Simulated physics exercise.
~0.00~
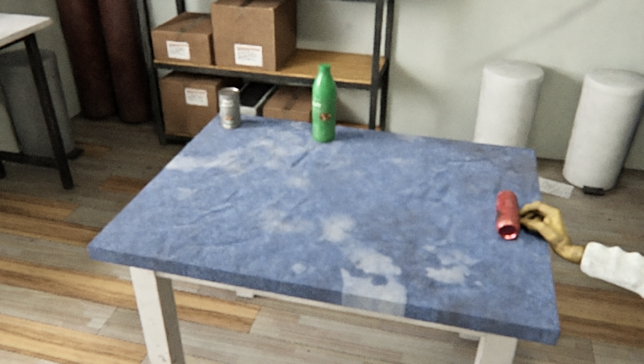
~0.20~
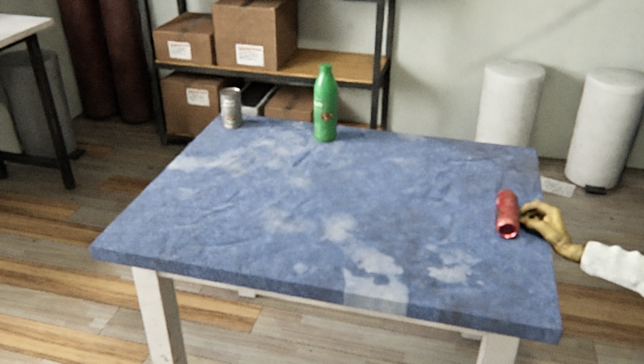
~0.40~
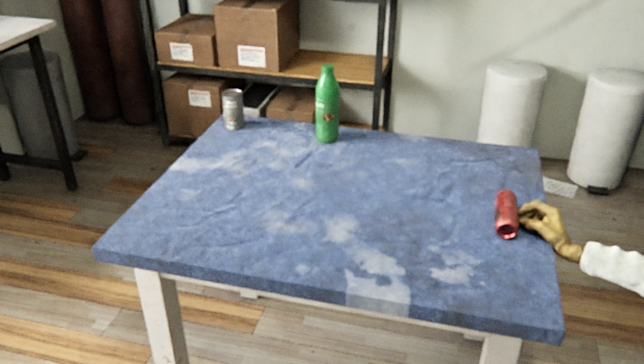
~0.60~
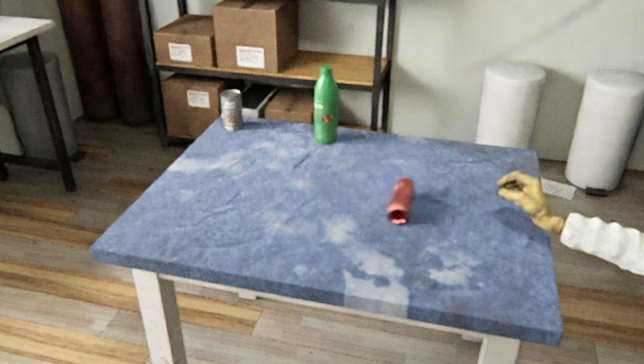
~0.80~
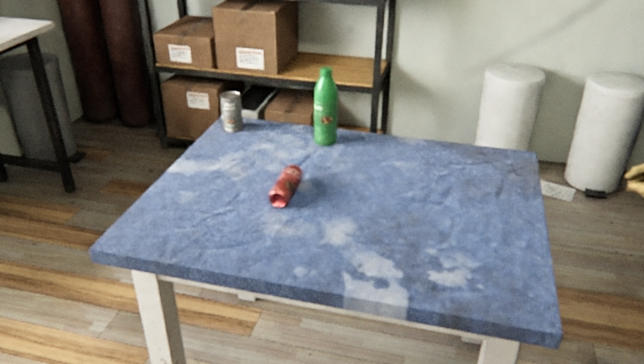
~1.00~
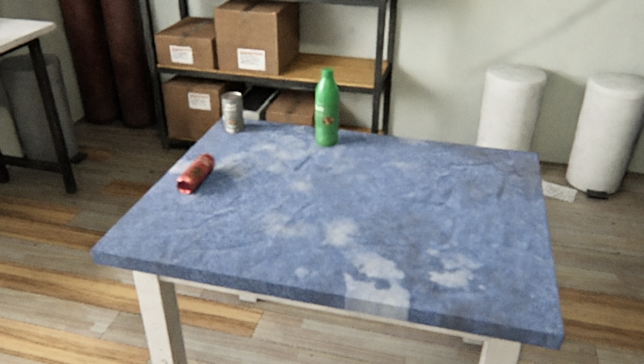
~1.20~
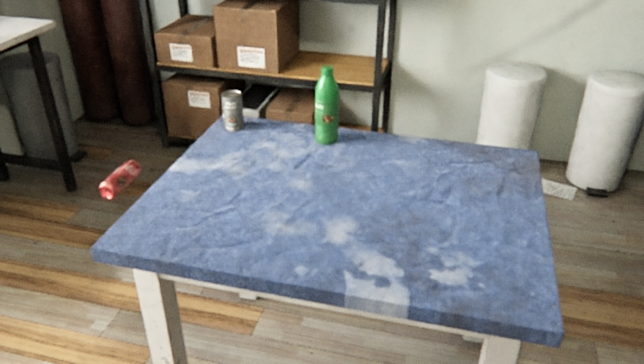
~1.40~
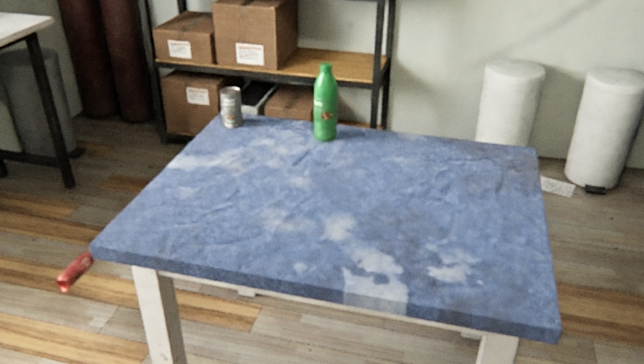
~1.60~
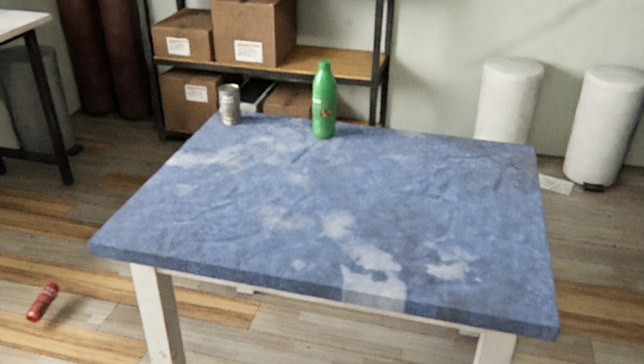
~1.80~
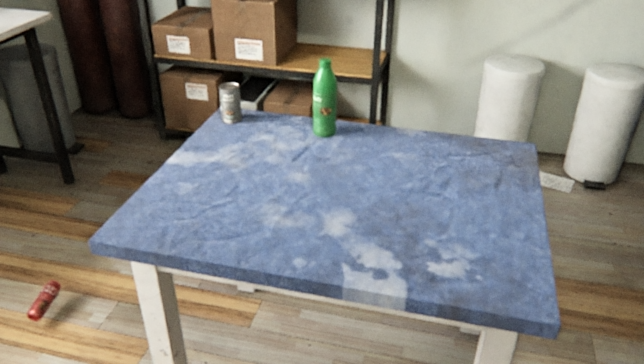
On a blue table, a hand pushes a red can left until it rolls off onto the floor.
